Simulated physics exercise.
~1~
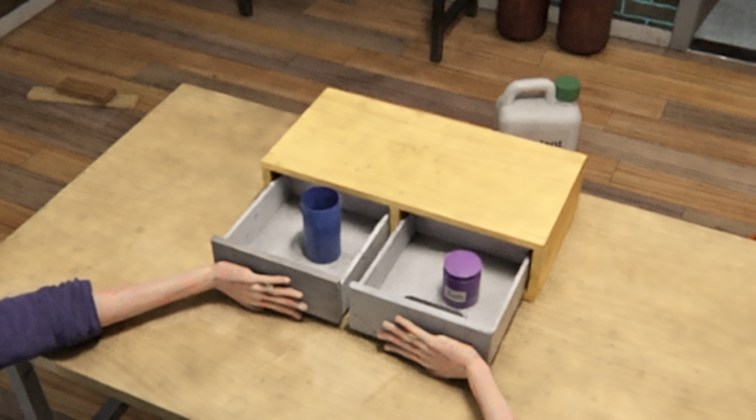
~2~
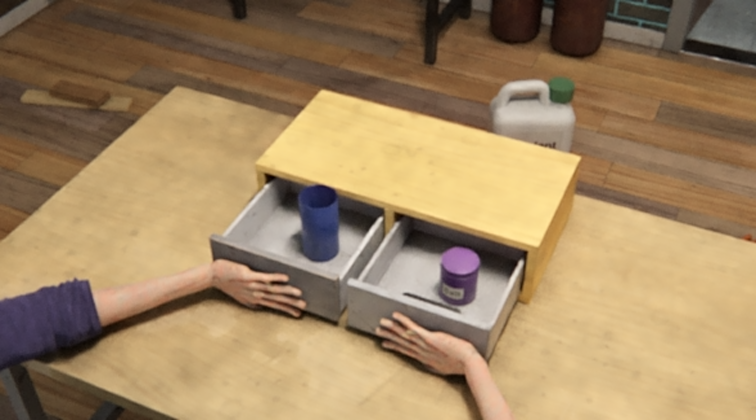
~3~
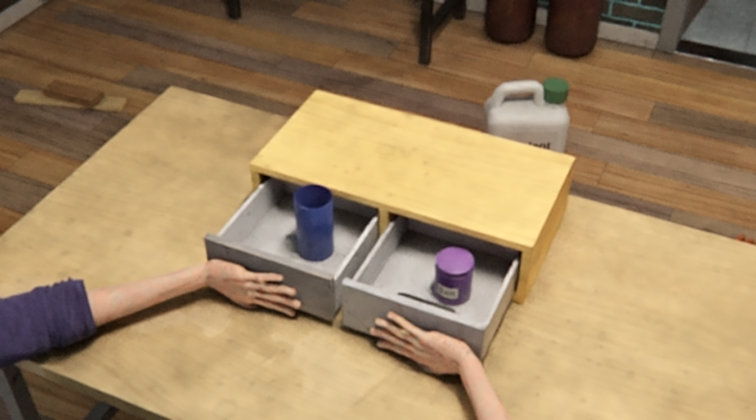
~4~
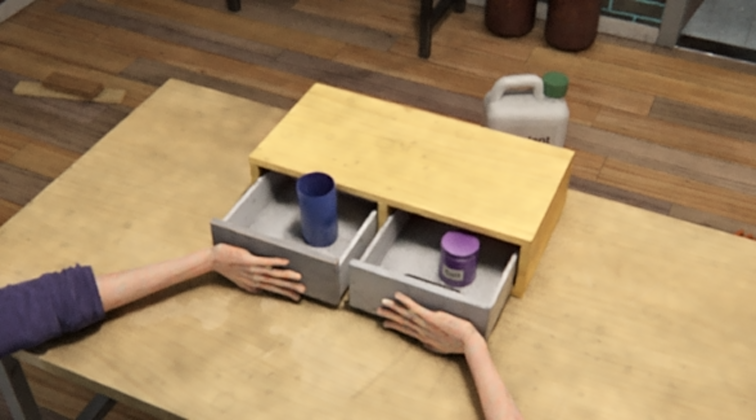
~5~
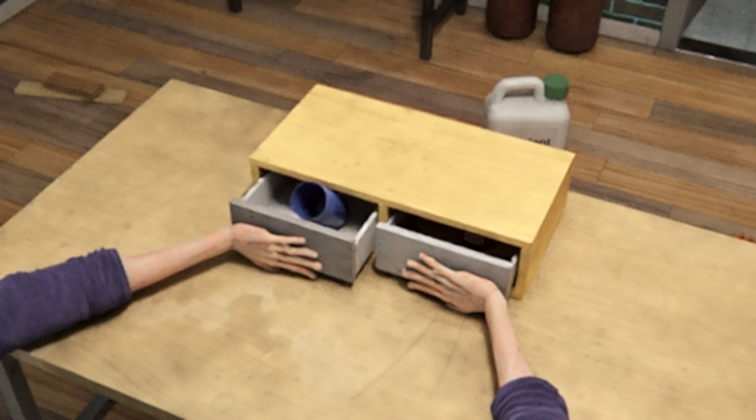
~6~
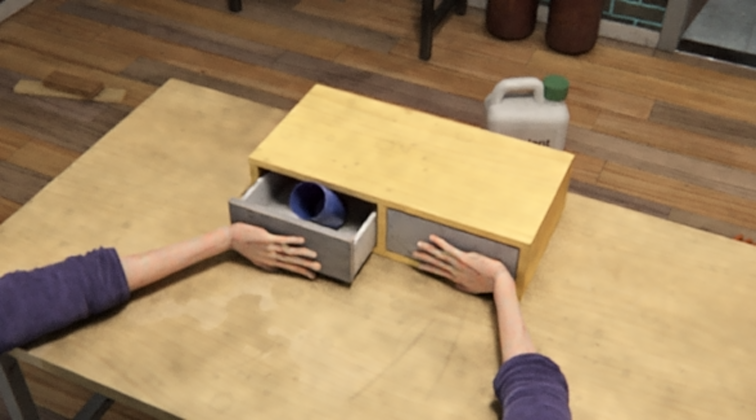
At the start, two gray drawers stand open side by side in a yellow wooden chest on a table, with a hand resting against each front. The left drawer holds an upright blue beaker, while the right one holds a purple jar and a thin dark object. The hands begin pushing both drawers inward. As they slide, the blue beaker tips back and leans under the top edge of the chest, and the left drawer stops partway. The right hand keeps pushing until its drawer sits flush, hiding the jar, while the left drawer remains ajar.
